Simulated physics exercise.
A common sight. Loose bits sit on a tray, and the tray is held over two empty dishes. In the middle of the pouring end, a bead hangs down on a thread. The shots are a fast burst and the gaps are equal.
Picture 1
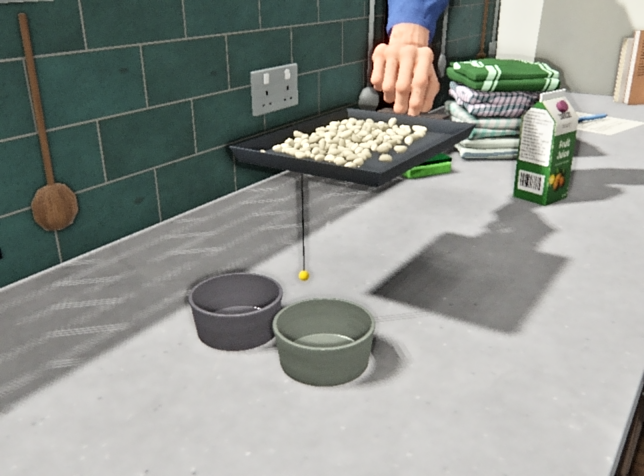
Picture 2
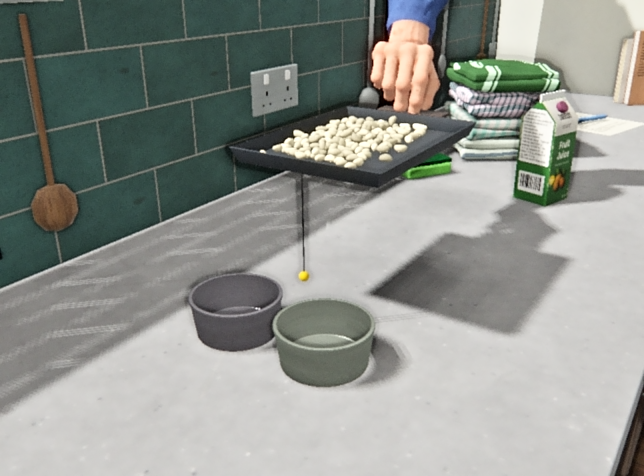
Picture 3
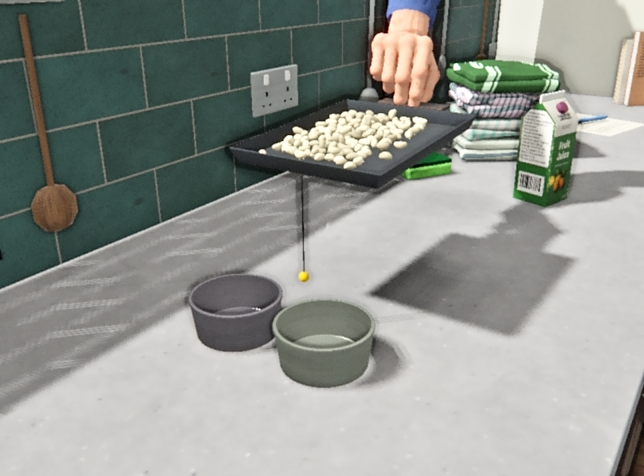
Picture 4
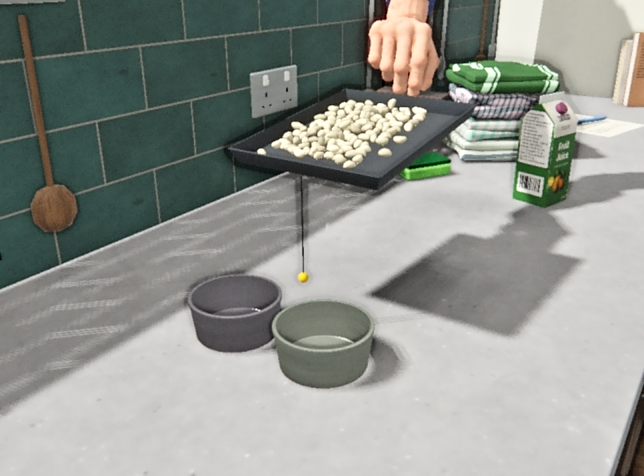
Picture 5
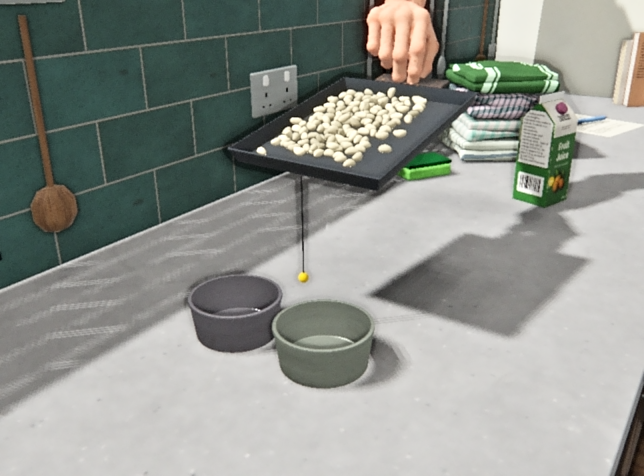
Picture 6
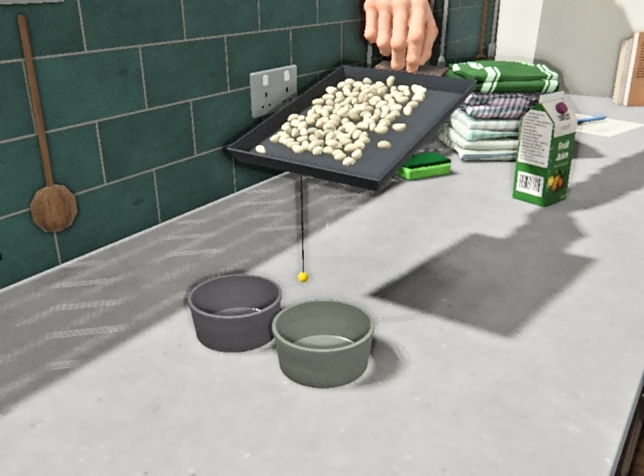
At first, a hand holds a dark tray of white beans level above two empty dishes, with a yellow bead hanging on a thread. Then the hand gradually raises the far end, and the tray tilts toward its near right corner, while the dishes and bead stay practically still.
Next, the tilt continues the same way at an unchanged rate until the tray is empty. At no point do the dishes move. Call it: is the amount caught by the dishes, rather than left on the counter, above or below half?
Above half.
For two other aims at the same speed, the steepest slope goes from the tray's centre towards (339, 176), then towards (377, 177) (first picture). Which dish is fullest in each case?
Taking them in order: Right side, followed by right side.
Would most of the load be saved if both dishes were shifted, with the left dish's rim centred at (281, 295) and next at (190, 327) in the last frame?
For the earlier try a larger portion is kept, for the later one a smaller portion.
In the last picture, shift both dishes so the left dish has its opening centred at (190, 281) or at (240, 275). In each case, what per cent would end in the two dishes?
Close to 50 in a hundred, then close to 40 in a hundred.
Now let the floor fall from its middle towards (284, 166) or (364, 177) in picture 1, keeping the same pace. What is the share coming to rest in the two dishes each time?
70 per cent, then 50 per cent.
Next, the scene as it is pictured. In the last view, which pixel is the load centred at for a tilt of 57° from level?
Look around (308, 154) in the last picture.
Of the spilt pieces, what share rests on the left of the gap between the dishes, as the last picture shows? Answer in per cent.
Estimate: About 60 in every hundred.
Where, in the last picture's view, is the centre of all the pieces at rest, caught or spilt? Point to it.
Around (302, 351), give or take.
Just after the last frame, tray tipped steeply; almost all on the tray; just a few in the right dish; just a few in the air.
A moment on, tray tipped right over; roughly a quarter on the tray; roughly a quarter in the right dish; roughly a quarter in the left dish; about a tenth outside both; roughly a quarter in the air.
Further on, tray tipped past a quarter turn; roughly half in the right dish; roughly a third in the left dish; roughly a quarter outside both.
When it is over, tray tipped past a quarter turn; roughly half in the right dish; roughly a third in the left dish; roughly a quarter outside both.
